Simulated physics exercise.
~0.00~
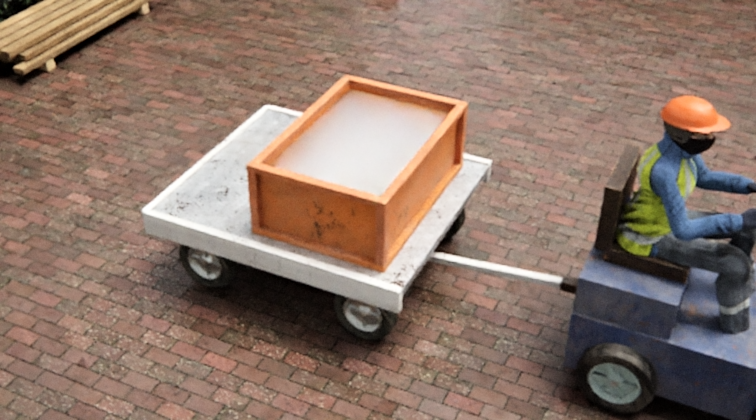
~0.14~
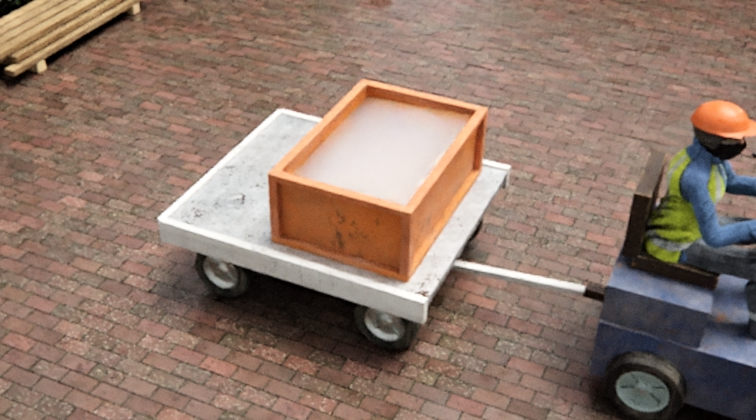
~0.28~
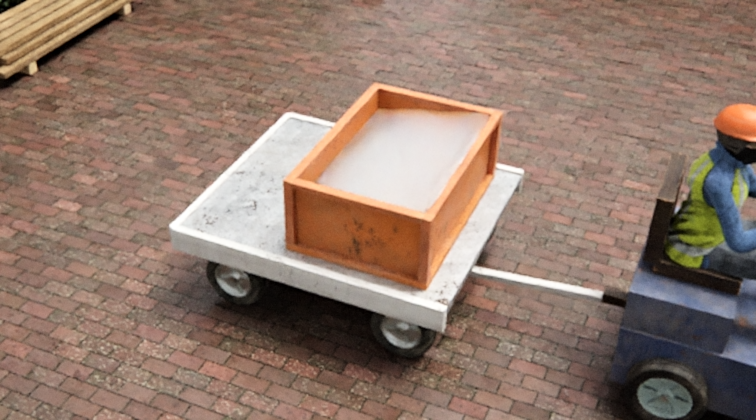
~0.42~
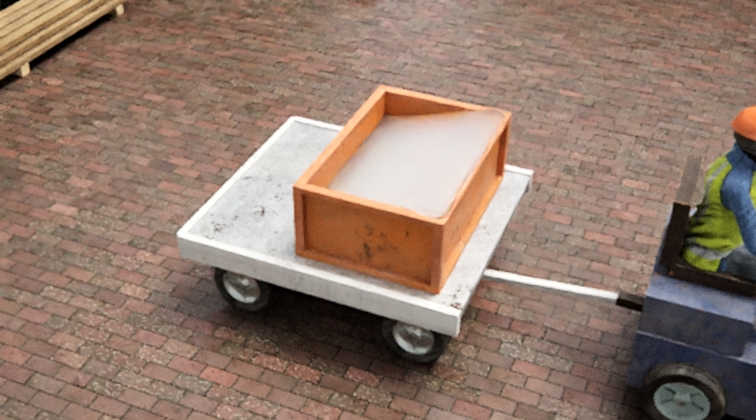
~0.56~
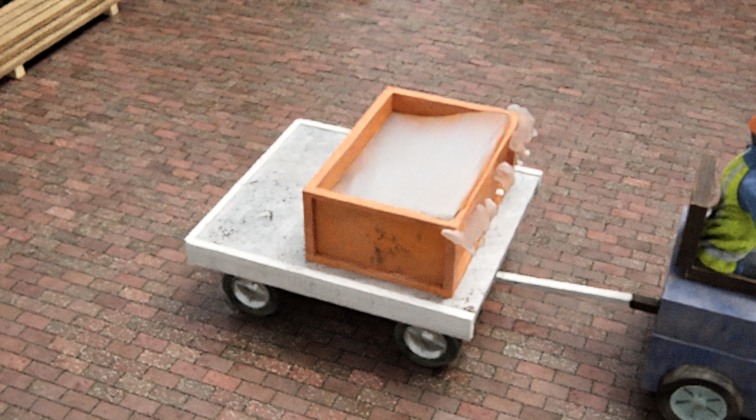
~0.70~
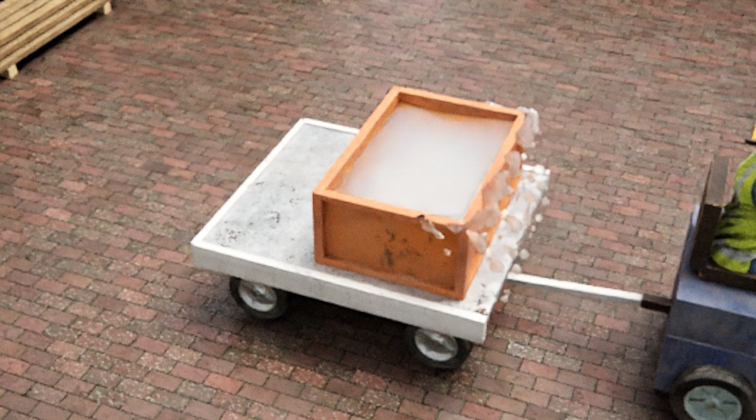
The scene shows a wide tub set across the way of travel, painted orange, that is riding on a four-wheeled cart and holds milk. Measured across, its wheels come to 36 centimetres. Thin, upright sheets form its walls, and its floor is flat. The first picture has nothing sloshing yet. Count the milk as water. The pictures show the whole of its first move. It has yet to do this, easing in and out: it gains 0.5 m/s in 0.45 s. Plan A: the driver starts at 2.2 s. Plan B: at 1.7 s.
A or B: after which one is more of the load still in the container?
A.
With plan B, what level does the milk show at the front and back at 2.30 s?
I'd say some 30 cm in front and some 36 cm behind.
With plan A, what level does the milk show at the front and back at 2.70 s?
Approx. 30 cm front, approx. 38 cm back.
For plan A, By 2.70 s it stands 38 cm high behind and 29 cm in front; 4 per cent has gone over the front.
For plan A, By 5.64 s 4 per cent has gone over the front, 10 of 257 litres.
For plan B, By 2.30 s it stands 35 cm high behind and 30 cm in front; 5 per cent has gone over the front and the back.
For plan B, By 5.14 s 9 per cent has gone over the back and the front, 22 of 257 litres.
